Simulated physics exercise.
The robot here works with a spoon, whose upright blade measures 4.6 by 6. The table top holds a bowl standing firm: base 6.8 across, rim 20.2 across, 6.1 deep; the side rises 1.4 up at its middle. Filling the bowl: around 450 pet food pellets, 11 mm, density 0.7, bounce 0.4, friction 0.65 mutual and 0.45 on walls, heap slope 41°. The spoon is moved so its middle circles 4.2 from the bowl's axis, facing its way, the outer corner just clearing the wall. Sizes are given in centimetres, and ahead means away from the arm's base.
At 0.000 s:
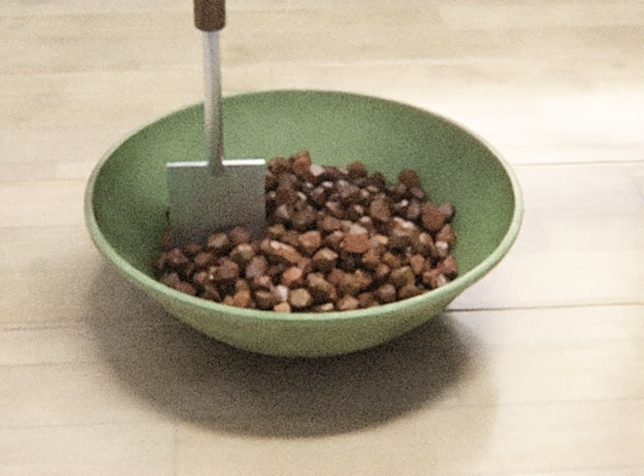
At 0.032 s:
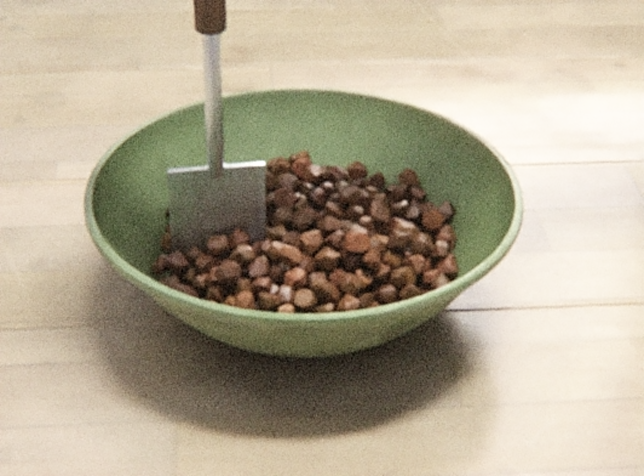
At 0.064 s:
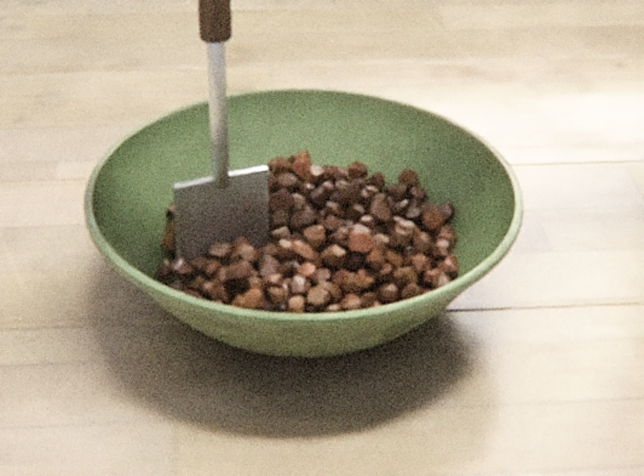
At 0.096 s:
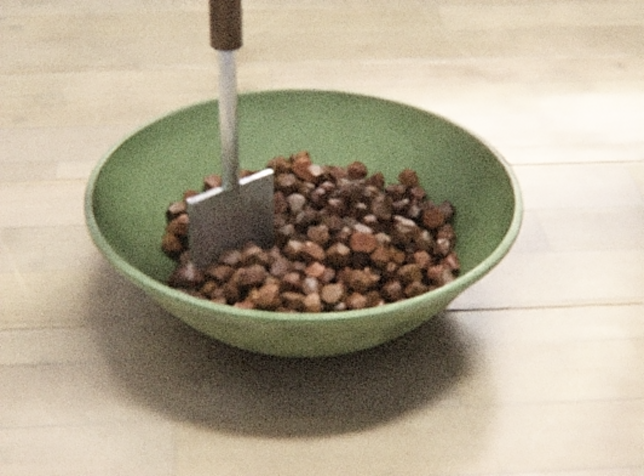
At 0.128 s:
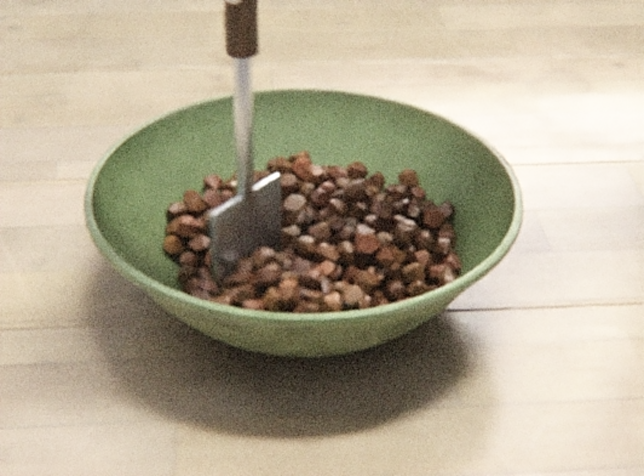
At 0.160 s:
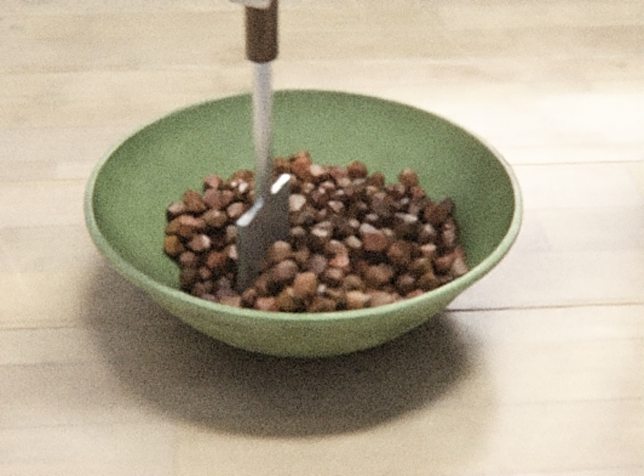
The footage shows a flat metal blade on a dark-handled shaft standing in a green bowl of reddish-brown pellets, then sweeping rightward and toward the viewer through them, turning nearly edge-on as the pellets shift slightly around it.
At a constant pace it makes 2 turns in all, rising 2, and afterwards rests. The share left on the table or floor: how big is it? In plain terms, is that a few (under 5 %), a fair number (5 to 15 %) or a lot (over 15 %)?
A fair number, 5 to 15 %.
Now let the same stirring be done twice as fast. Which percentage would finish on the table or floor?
It would come to around 35 percent.
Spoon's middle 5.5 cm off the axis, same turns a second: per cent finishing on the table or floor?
That would come to roughly 10 percent.
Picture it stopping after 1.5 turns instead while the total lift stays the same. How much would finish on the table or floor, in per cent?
5 %.
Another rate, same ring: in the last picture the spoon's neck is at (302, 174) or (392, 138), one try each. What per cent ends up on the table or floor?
Roughly 15 per cent on the first try and 40 per cent on the second.
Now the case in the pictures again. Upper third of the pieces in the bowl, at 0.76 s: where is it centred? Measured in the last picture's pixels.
Roughly pixel (187, 185).
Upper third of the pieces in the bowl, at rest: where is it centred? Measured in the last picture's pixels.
Somewhere close to (254, 224).
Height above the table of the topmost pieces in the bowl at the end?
It reaches some 6.5 cm above the table.
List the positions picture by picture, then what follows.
The spoon neck at (215, 135), 0° round; upper third of the load around (313, 234), from x 160 to 445, top at y 160; 453 in the bowl, in the first picture.
The spoon neck at (215, 139), 6° round; upper third of the load around (313, 234), from x 160 to 445, top at y 160, in the second picture.
The spoon neck at (220, 148), 19° round; upper third of the load around (311, 242), from x 165 to 445, top at y 160, in the third picture.
The spoon neck at (230, 157), 33° round; upper third of the load around (314, 246), from x 175 to 450, top at y 160, in the fourth picture.
The spoon neck at (245, 165), 47° round; upper third of the load around (319, 250), from x 175 to 450, top at y 160, in the fifth picture.
The spoon neck at (264, 170), 60° round; upper third of the load around (328, 255), from x 175 to 460, top at y 160; 453 in the bowl, in the sixth picture.
After 0.76 s, 321° round, highest piece 8 above the table; 430 in the bowl, 21 on the table or floor, 2 in flight or on the tool.
After 1.37 s, 221° round, highest piece 7 above the table; 420 in the bowl, 32 on the table or floor, 1 in flight or on the tool.
After 1.87 s, 0° round, highest piece 7 above the table; 420 in the bowl, 33 on the table or floor.
After 2.57 s, 0° round, highest piece 7 above the table; 420 in the bowl, 33 on the table or floor.
In the end, 420 in the bowl, 33 on the table or floor. That is 7 % on the table or floor.
